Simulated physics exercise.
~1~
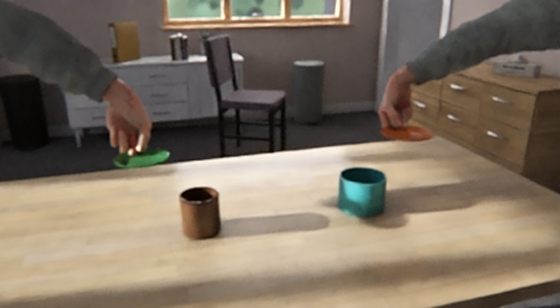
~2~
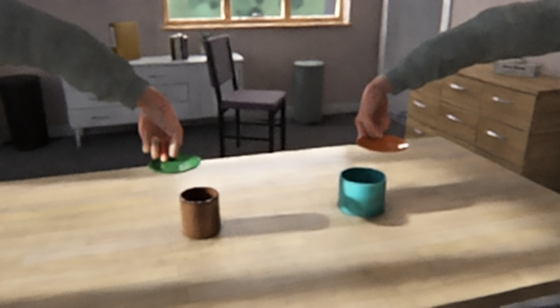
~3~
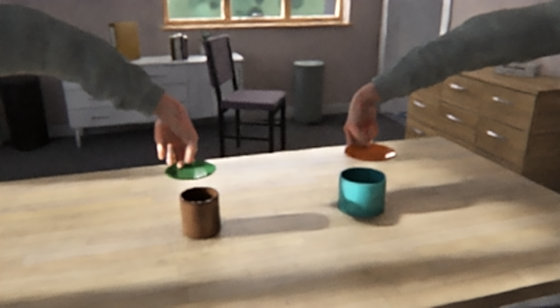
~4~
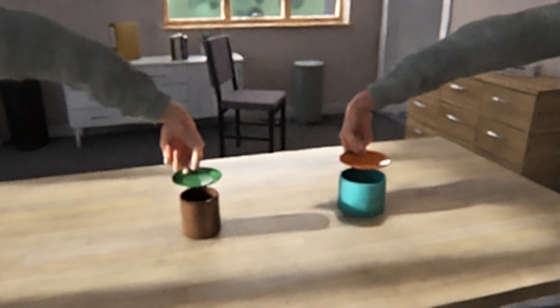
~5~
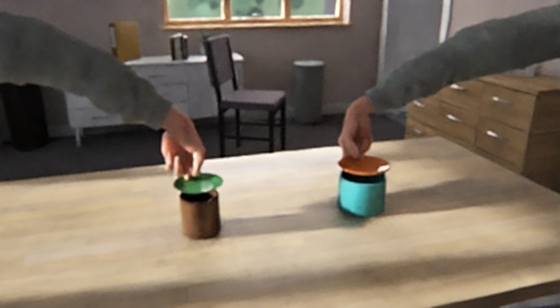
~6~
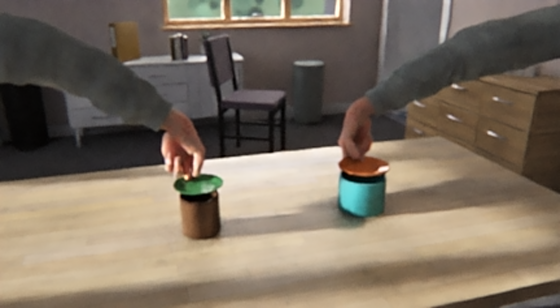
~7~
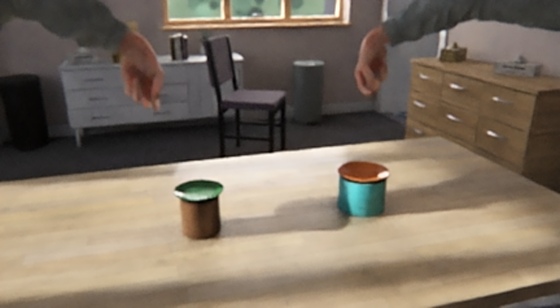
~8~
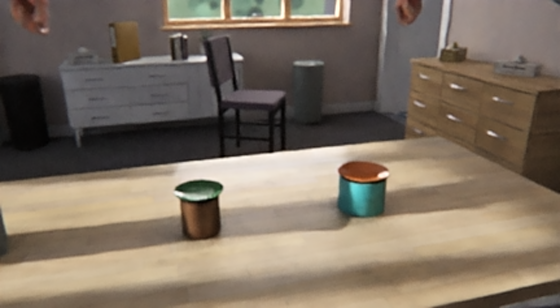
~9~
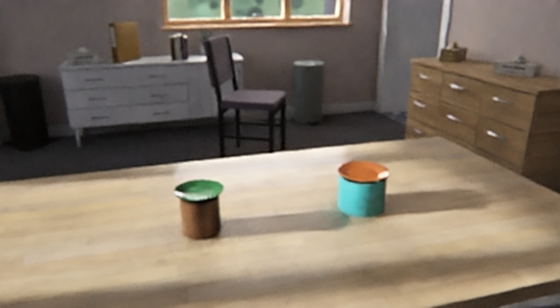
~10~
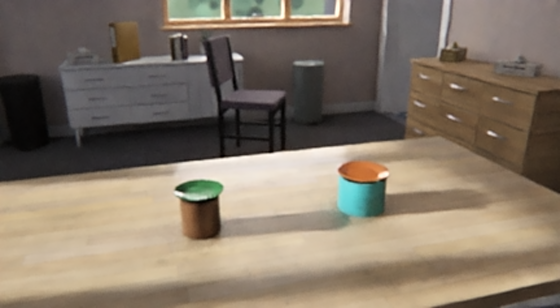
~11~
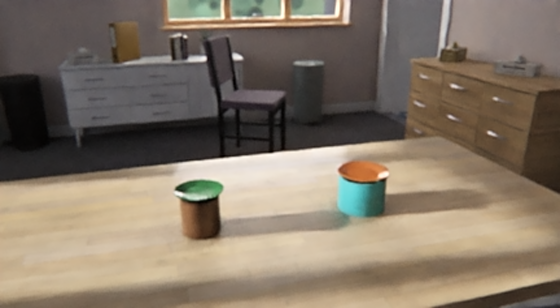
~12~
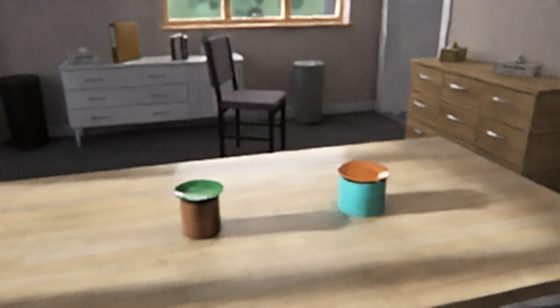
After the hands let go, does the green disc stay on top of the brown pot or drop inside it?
The green disc stays on top, resting on the brown pot's rim, just as the orange disc rests on the rim of the teal one.
